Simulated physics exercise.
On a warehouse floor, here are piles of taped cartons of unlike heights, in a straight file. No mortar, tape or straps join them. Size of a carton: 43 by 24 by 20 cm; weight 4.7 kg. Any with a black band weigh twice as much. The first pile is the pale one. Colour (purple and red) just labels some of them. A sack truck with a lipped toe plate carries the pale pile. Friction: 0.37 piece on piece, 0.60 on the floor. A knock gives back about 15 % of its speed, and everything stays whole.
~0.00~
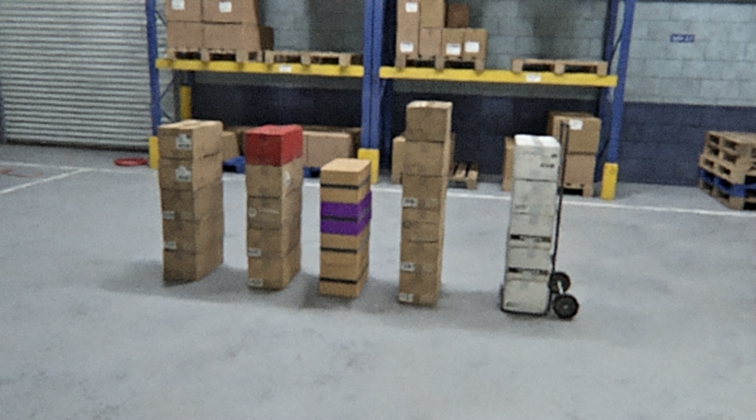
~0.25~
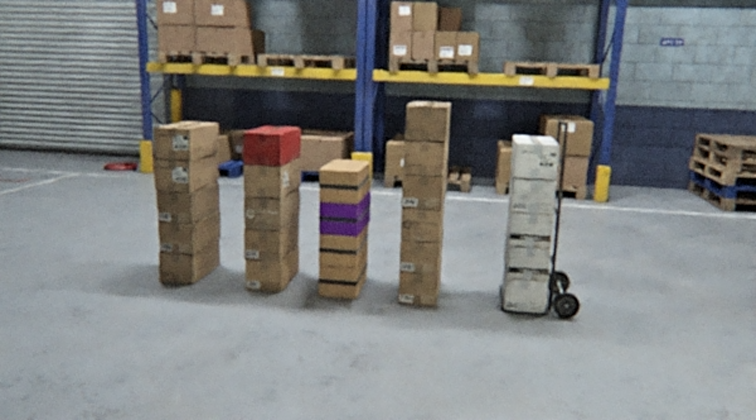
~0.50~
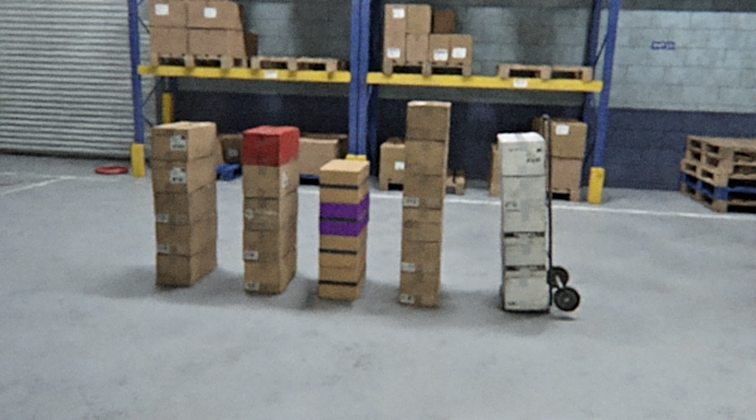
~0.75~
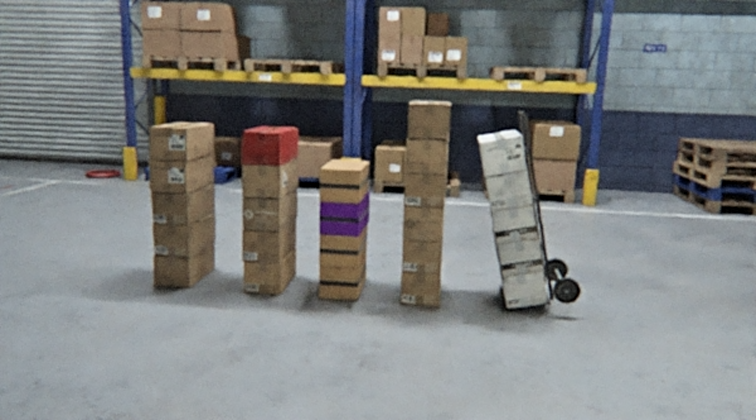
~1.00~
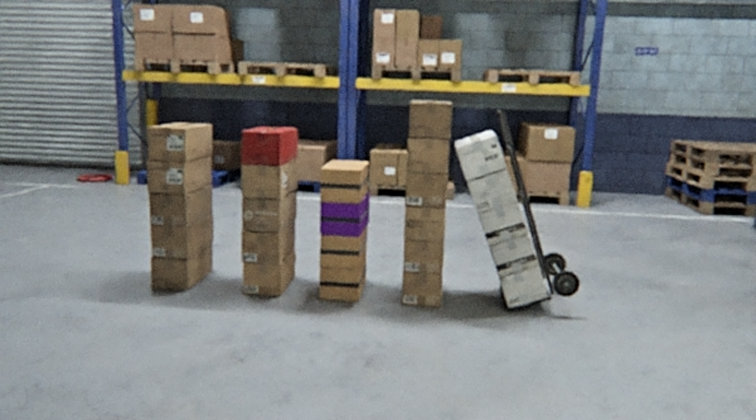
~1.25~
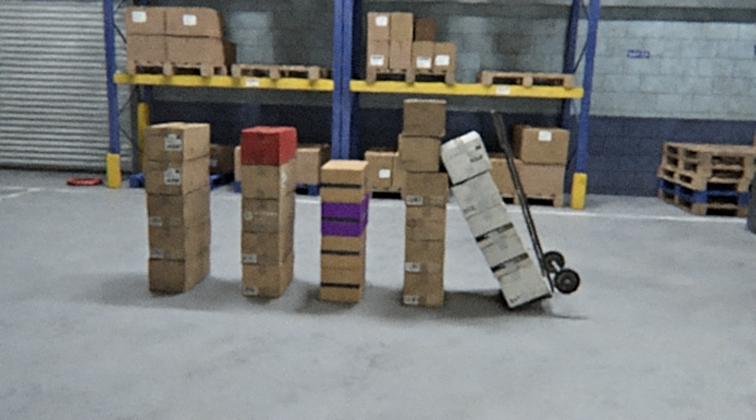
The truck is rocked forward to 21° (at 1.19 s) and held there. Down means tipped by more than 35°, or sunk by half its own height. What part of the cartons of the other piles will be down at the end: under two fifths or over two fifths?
It comes to more than two fifths.
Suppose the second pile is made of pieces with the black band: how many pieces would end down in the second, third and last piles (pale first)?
In that case second 0, third 0, last 0.
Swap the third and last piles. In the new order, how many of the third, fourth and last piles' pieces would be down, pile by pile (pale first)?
Then third 5, fourth 5, last 4.
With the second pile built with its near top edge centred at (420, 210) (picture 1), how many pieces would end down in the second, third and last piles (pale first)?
In that case second 0, third 0, last 0.
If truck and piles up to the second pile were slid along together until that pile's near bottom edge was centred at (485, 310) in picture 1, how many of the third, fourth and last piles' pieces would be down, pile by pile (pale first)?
Then third 0, fourth 0, last 0.
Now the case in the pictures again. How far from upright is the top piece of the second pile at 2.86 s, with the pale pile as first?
About 40°.
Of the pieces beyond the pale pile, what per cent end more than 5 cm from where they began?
Shifted: 100 per cent.
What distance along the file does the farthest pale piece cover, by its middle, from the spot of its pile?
Roughly 90 cm along.
After 2.86 s, 5 of the pale pile down; 1 of the 20 other cartons down; purple carton 11° from how it stood; red carton 22 mm from its place.
After 3.70 s, 5 of the pale pile down; 15 of the 20 other cartons down; purple carton 47° from how it stood, 13 cm lower; red carton 24° from how it stood, 14 cm lower.
In the end (5.0 s), 5 of the pale pile down; 19 of the 20 other cartons down; red carton on its side; purple carton 48° from how it stood, 14 cm lower. That is 95 per cent. From the last view, middles, red carton near (67, 222), purple carton near (271, 231).
